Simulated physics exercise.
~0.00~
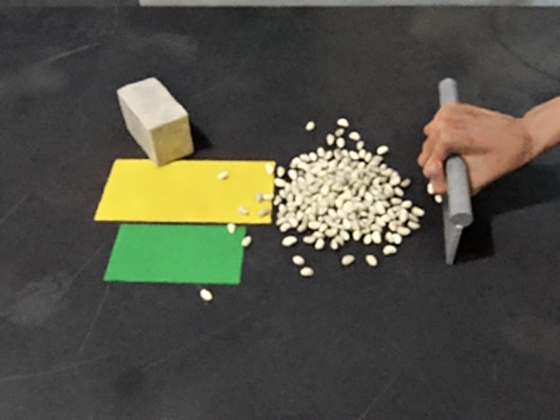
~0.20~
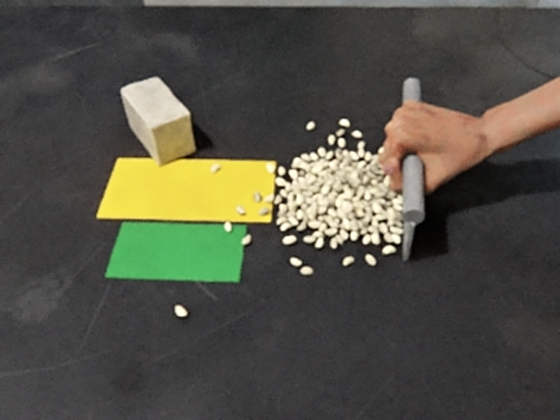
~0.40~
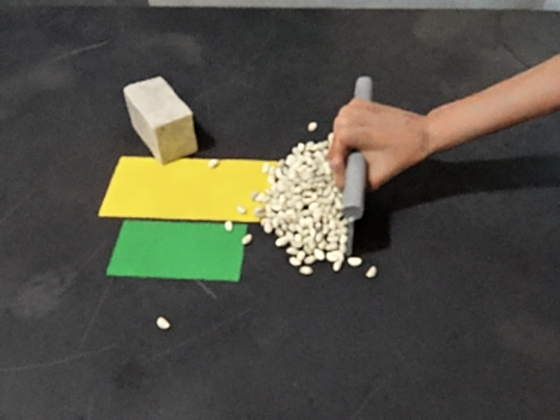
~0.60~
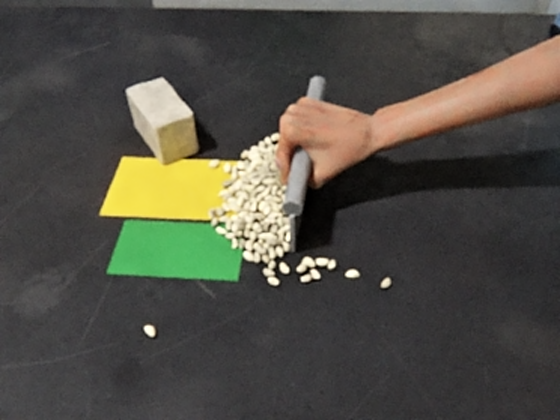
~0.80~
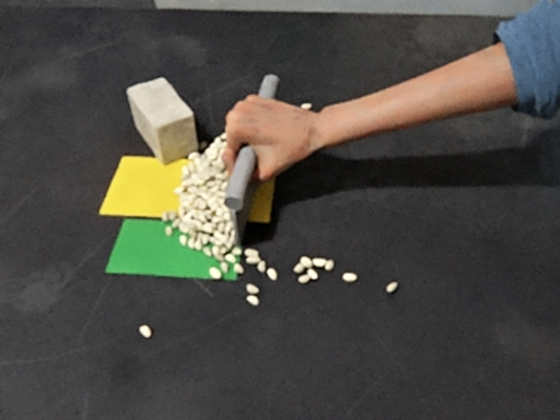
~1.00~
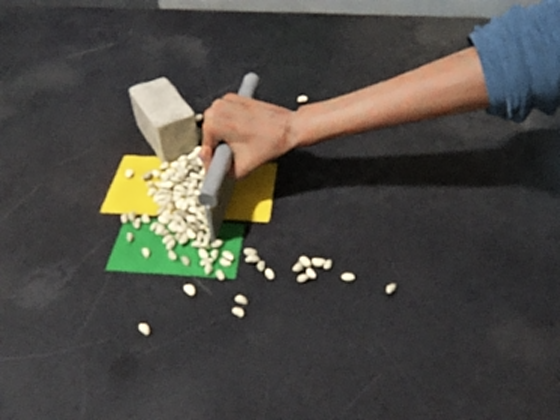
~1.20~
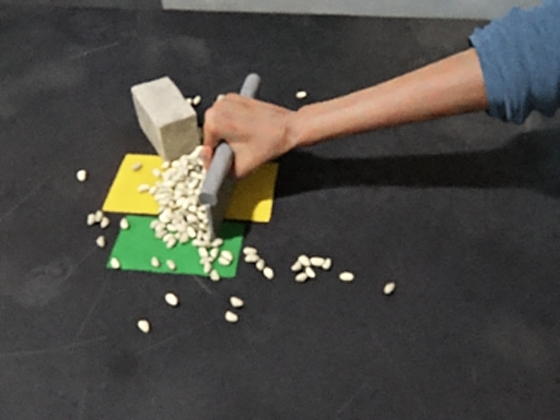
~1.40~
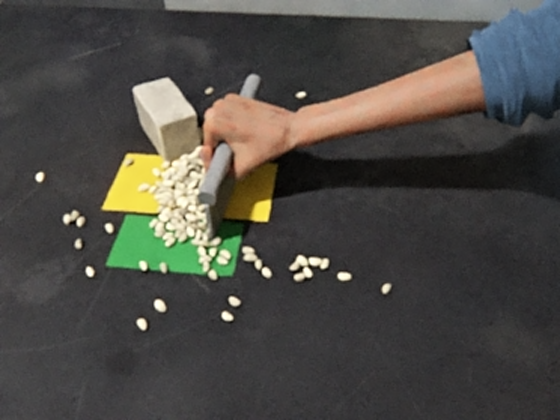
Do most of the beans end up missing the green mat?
Yes, most of them miss it. Only a small share ends on the green mat, while a much larger share rests on the yellow one.
